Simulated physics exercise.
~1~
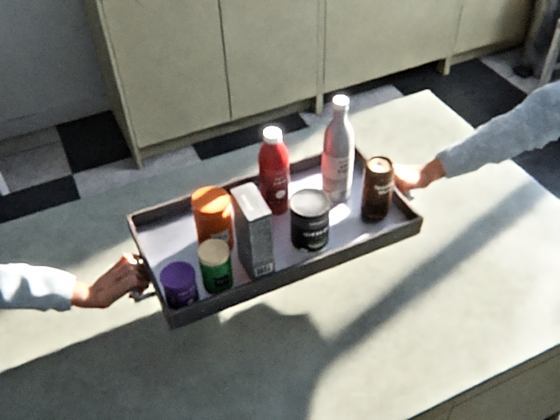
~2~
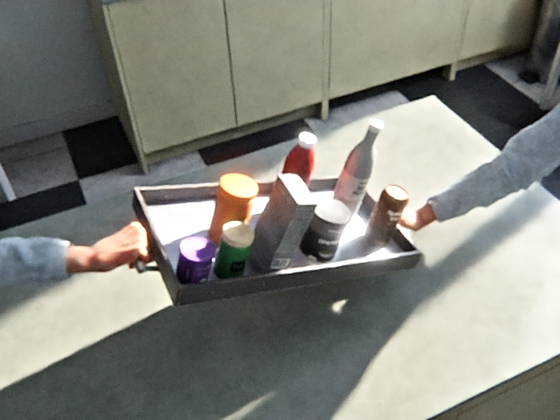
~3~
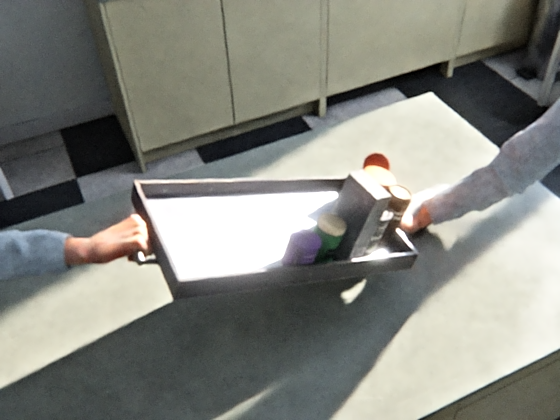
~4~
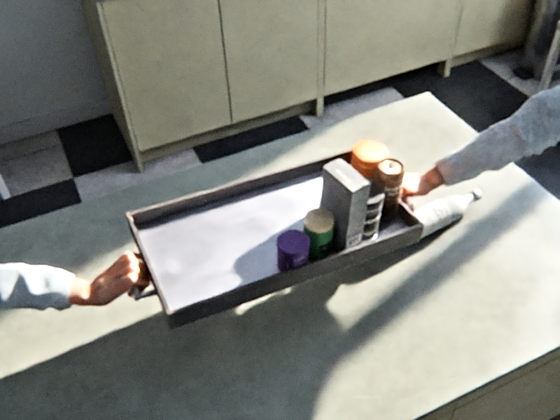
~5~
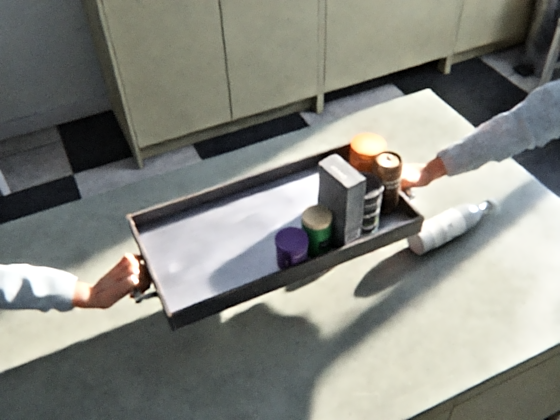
A tray of bottles, jars and tins, held by two hands above a table, tipped down to the right, and its load slid that way. The red and white bottles went off it before the tray was levelled, leaving the rest bunched at the right.
